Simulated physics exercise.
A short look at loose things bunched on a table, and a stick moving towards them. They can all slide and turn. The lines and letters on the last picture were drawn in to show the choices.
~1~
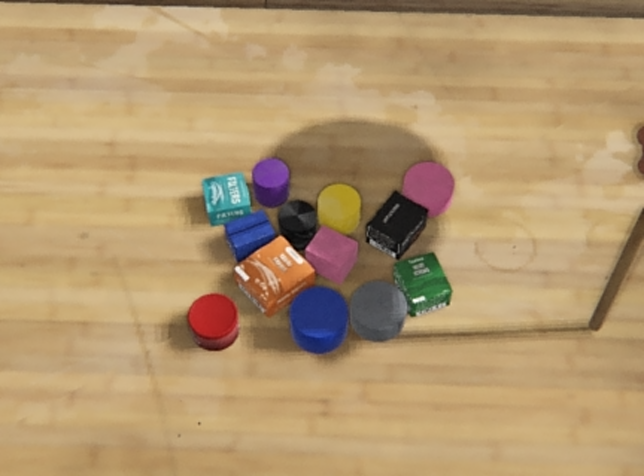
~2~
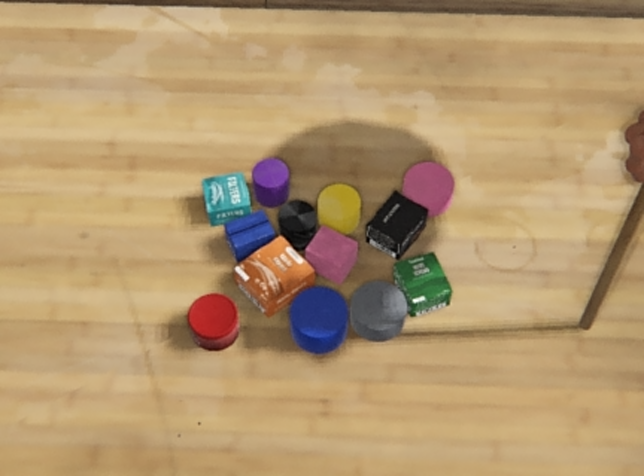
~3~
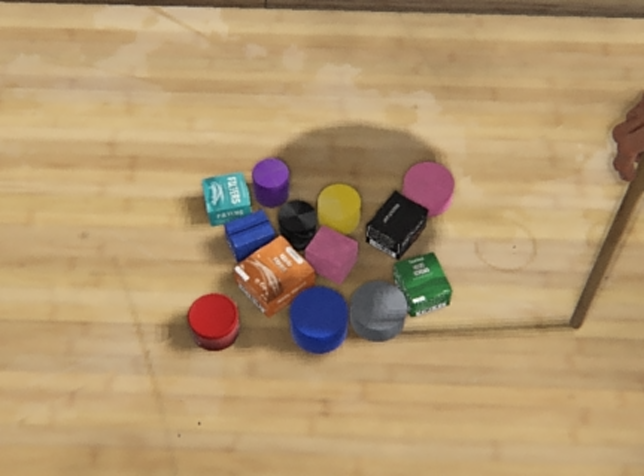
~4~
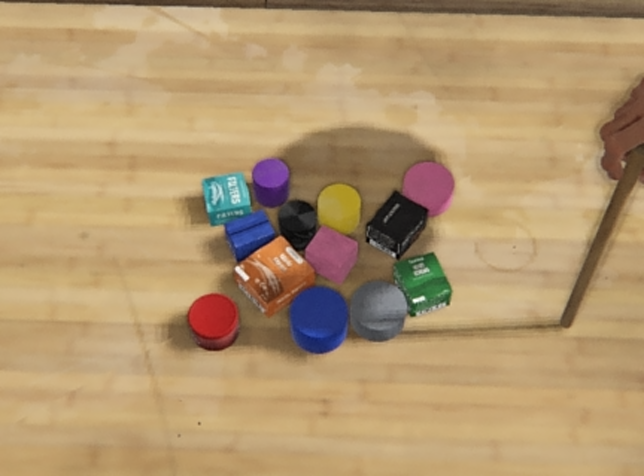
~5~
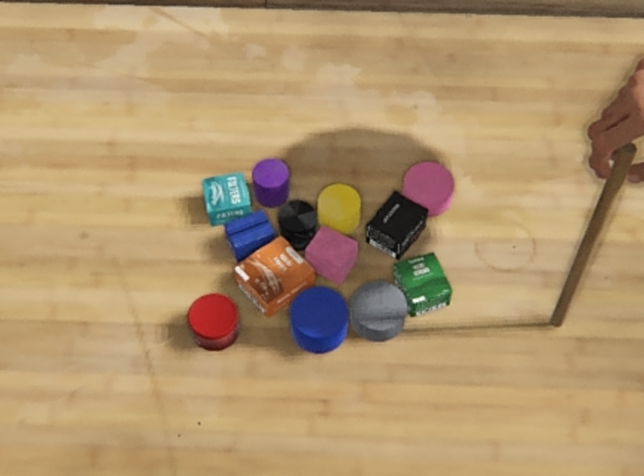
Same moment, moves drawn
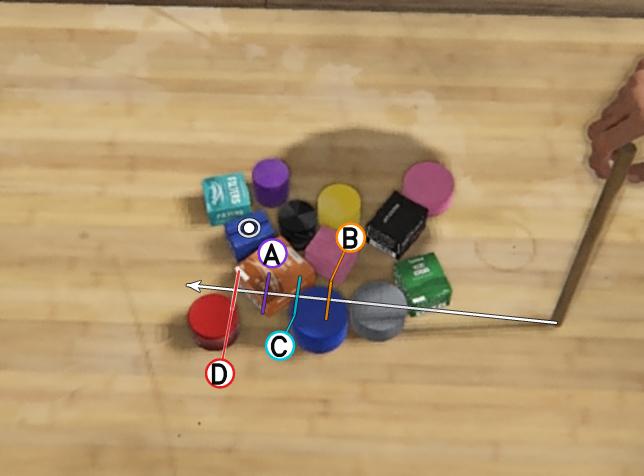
A hand came in at the right edge holding a thin stick, and its tip slid slowly left a short way towards a cluster of colourful boxes, tins and pots, which all stayed still.
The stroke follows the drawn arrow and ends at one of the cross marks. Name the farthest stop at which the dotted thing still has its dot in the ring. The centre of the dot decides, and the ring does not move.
No farther than C.
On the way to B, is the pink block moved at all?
No.
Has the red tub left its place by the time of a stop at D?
No.
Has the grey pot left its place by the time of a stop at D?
Yes.
On the marked copy, A at (266, 293); B at (329, 299); C at (297, 297); D at (235, 290); the arrow from (556, 323) to (188, 285); the white dot at (249, 228).
Following C. Soon after the start, foot of the stick (463, 314).
Later, foot of the stick (370, 305); grey pot (346, 319); blue pot (291, 332).
In the end, foot of the stick (297, 298); grey pot (338, 325); blue pot (282, 338); the dot is still in its ring.
As for the rest, A shifts the dotted thing to (242, 224); B keeps the dot in but is short; D shifts the dotted thing to (240, 216).
